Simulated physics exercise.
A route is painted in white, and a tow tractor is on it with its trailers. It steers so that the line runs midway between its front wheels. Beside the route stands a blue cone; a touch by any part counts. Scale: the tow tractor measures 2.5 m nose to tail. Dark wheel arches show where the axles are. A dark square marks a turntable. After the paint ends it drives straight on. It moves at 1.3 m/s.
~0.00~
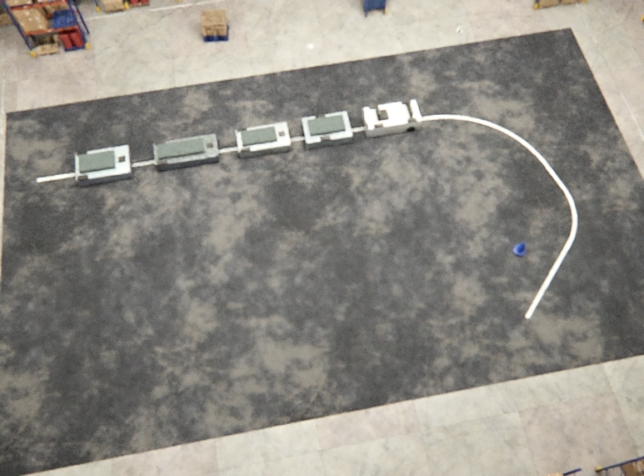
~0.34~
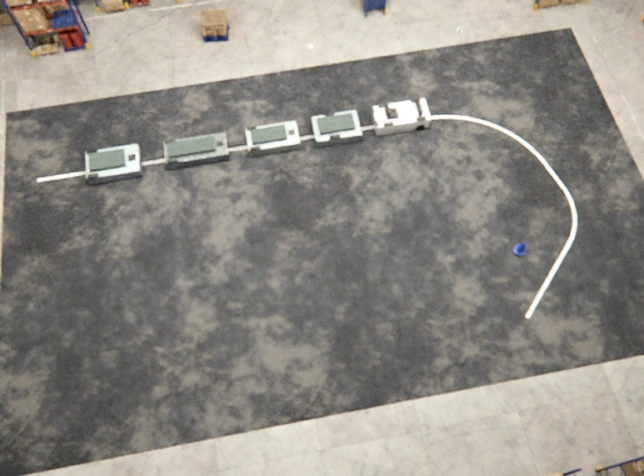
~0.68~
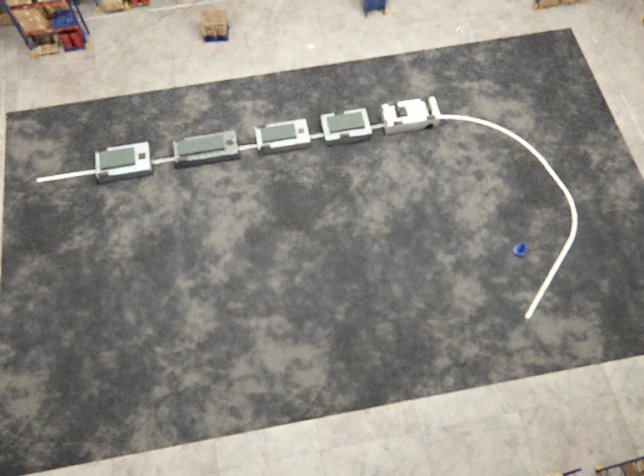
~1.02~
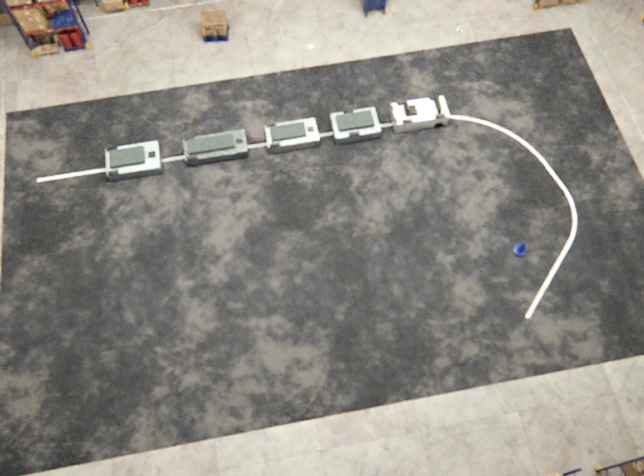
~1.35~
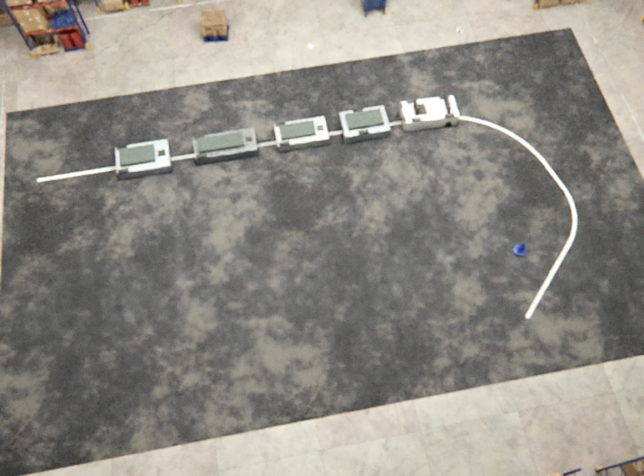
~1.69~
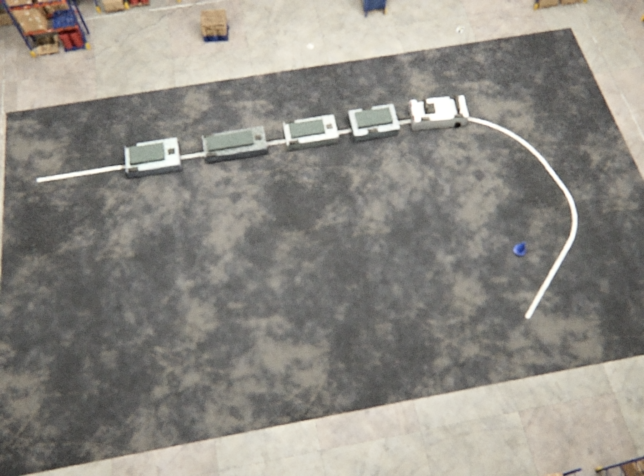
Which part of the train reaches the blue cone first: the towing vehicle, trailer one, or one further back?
The blame goes to one further back.
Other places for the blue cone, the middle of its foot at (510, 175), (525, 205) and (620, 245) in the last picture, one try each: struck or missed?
First hit, second hit, third missed.
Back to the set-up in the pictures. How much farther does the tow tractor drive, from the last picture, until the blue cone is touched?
After some 20.0 m.
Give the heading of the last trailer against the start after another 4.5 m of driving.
About 0°.
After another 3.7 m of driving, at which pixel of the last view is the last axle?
Near (210, 145).
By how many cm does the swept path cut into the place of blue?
About: Blue 70.
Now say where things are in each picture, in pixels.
Nose (415, 111); last axle (82, 165); still straight; blue (521, 248); 4 trailers, in the first frame.
Nose (425, 109); last axle (92, 164); still straight, in the second frame.
Nose (434, 108); last axle (103, 162); still straight, in the third frame.
Nose (443, 107); last axle (113, 161); still straight, in the fourth frame.
Nose (453, 106); last axle (122, 159); turned 2°, in the fifth frame.
Nose (463, 107); last axle (132, 157); turned 5°; blue (521, 248), in the sixth frame.
By 7.4 s, the last axle is at (283, 133) of the last picture, on the line.
By 13.1 s, the last axle is at (410, 123) of the last picture, 50 cm off the line.
By 17.1 s, the last axle is at (494, 153) of the last picture, 180 cm off the line; the third trailer has hit blue.
By 24.6 s, the last axle is at (506, 339) of the last picture, 35 cm off the line; 1 of 1 struck in all.
